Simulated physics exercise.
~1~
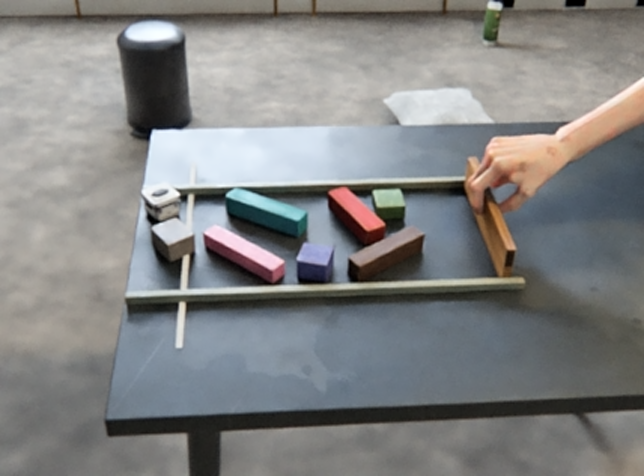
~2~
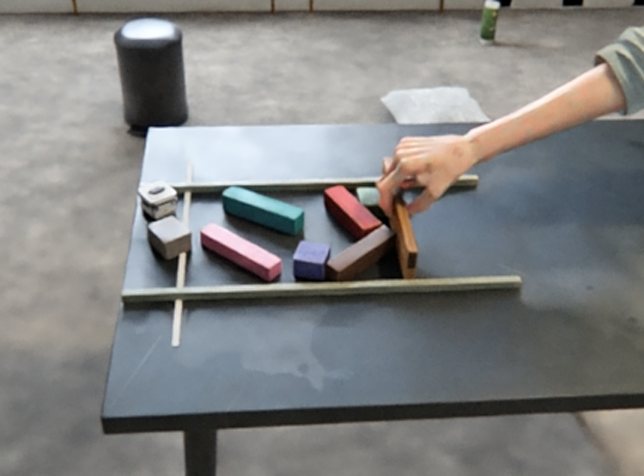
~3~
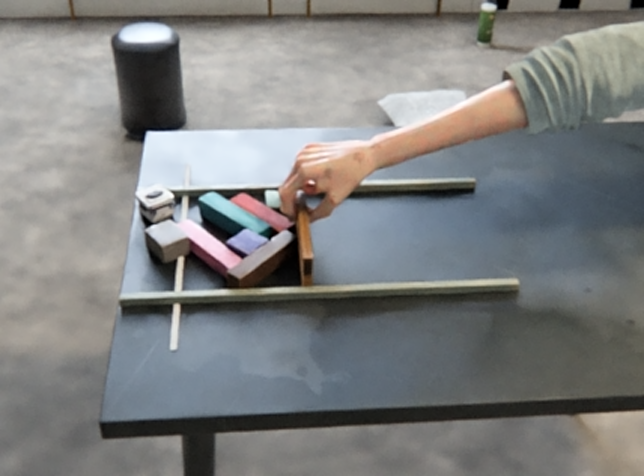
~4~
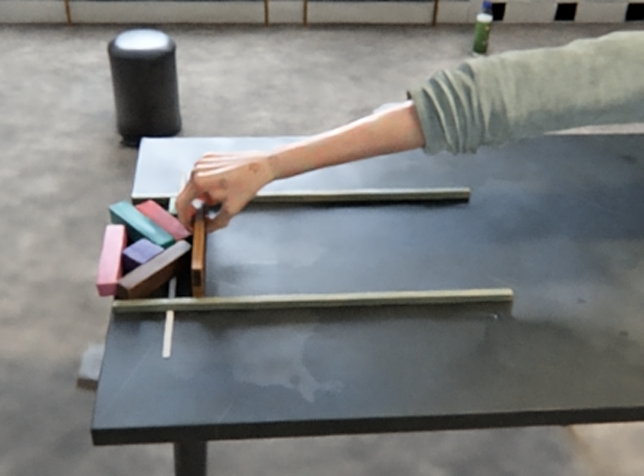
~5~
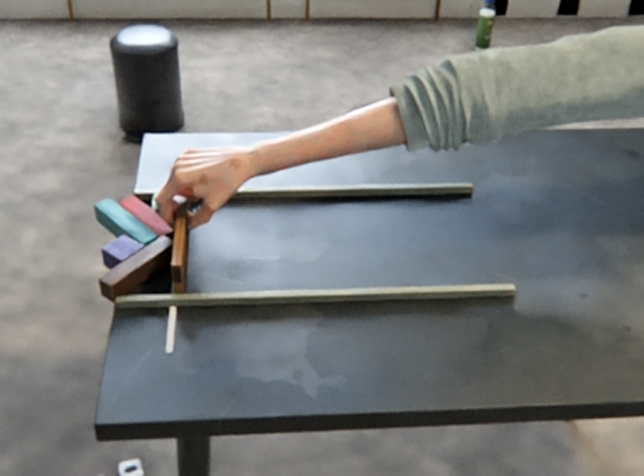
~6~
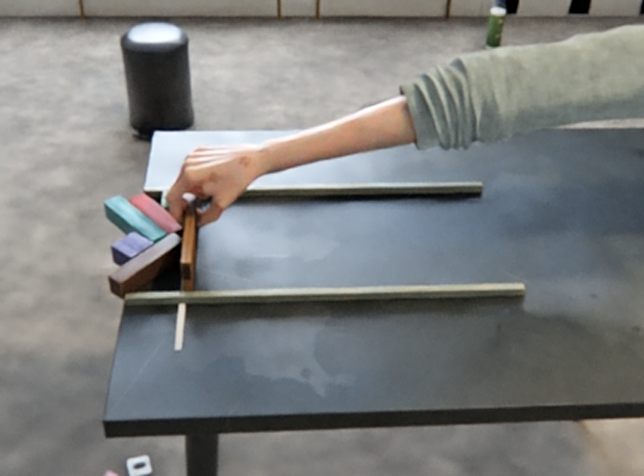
On a dark tabletop above a grey floor, seen from above by a slightly swaying camera, two pale rails run lengthwise, with a strip of tape crossing near the left edge. Between them lie teal, pink, red and brown bars with green and purple blocks, while a grey block and a whitish case sit at the left edge. A hand slides an upright wooden board leftward, bunching the pieces together. The grey block and case drop off the edge, then the pink bar goes too. The board stops near the tape, leaving teal, red, purple and brown pieces jutting over the edge.
